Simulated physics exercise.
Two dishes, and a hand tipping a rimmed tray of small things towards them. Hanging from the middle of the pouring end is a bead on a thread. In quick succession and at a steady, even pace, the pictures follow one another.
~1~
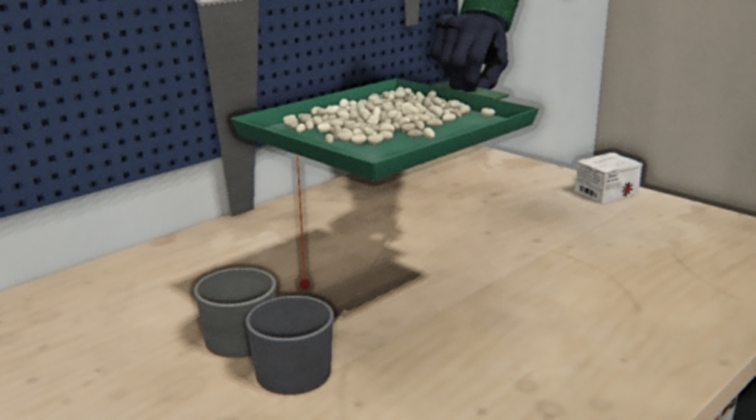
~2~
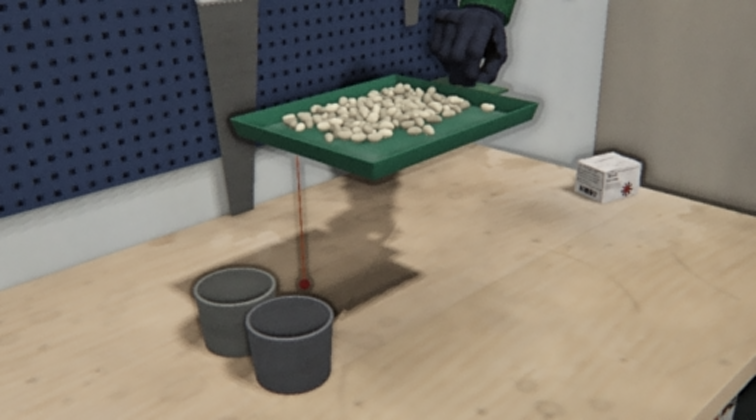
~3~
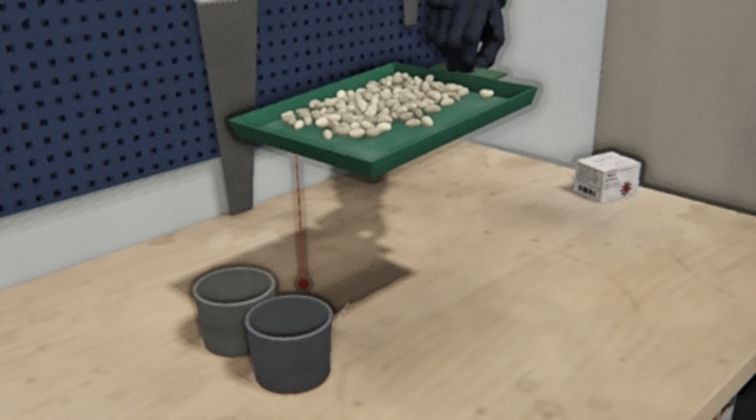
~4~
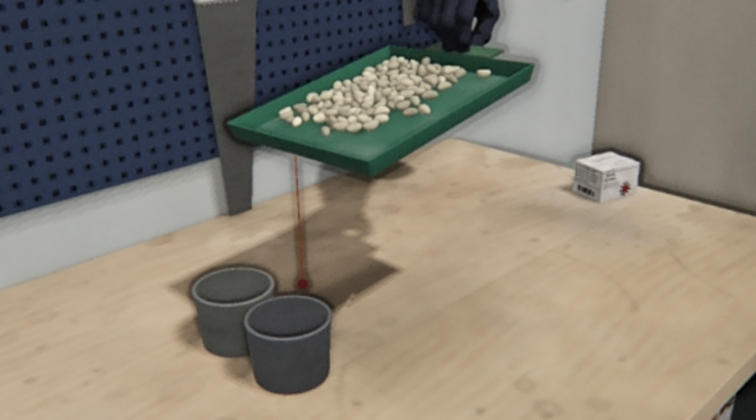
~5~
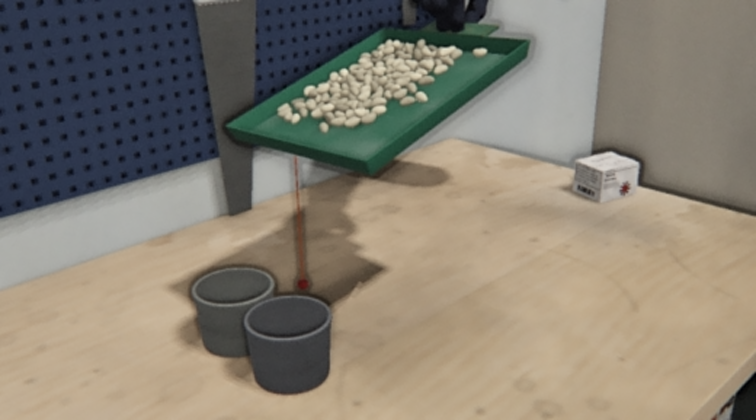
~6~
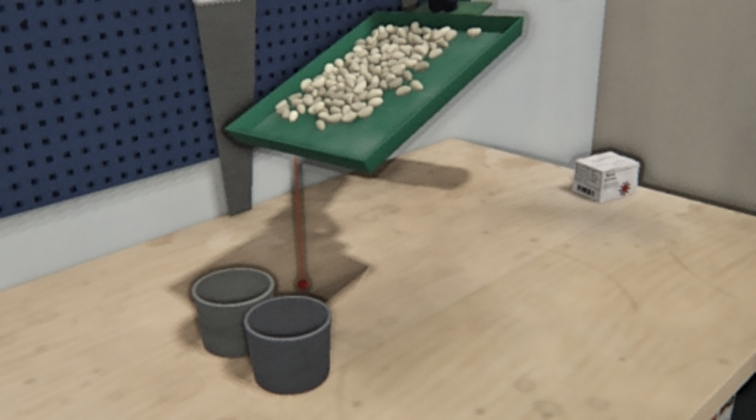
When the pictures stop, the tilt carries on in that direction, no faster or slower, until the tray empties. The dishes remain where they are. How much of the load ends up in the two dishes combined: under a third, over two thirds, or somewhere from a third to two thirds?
The share caught will be moderate, a third to two thirds of the load.
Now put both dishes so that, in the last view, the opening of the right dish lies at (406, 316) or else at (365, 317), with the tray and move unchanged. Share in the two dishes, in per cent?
In order: 0 percent and 0 percent.
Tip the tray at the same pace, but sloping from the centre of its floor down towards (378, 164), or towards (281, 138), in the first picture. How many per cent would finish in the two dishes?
In order, 0 in a hundred and 50 in a hundred.
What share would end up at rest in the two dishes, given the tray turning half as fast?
Something like 60 in a hundred.
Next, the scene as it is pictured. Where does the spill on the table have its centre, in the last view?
Middle in the last view: Roughly (182, 391).
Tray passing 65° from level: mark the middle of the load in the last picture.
Centre estimate: (279, 109).
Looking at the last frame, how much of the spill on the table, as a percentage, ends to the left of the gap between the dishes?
Close to 90 per cent of the spill, I think.
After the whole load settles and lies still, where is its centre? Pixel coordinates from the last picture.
Near (238, 346).
Just after the last frame, tray tipped steeply; almost all on the tray; just a few in the air.
A moment on, tray tipped past a quarter turn; roughly a quarter on the tray; about a tenth in the right dish; about a tenth in the left dish; roughly a quarter outside both; roughly a third in the air.
Further on, tray tipped past a quarter turn; roughly a quarter in the right dish; roughly a third in the left dish; roughly half outside both.
When it is over, tray tipped past a quarter turn; roughly a quarter in the right dish; roughly a third in the left dish; roughly half outside both.
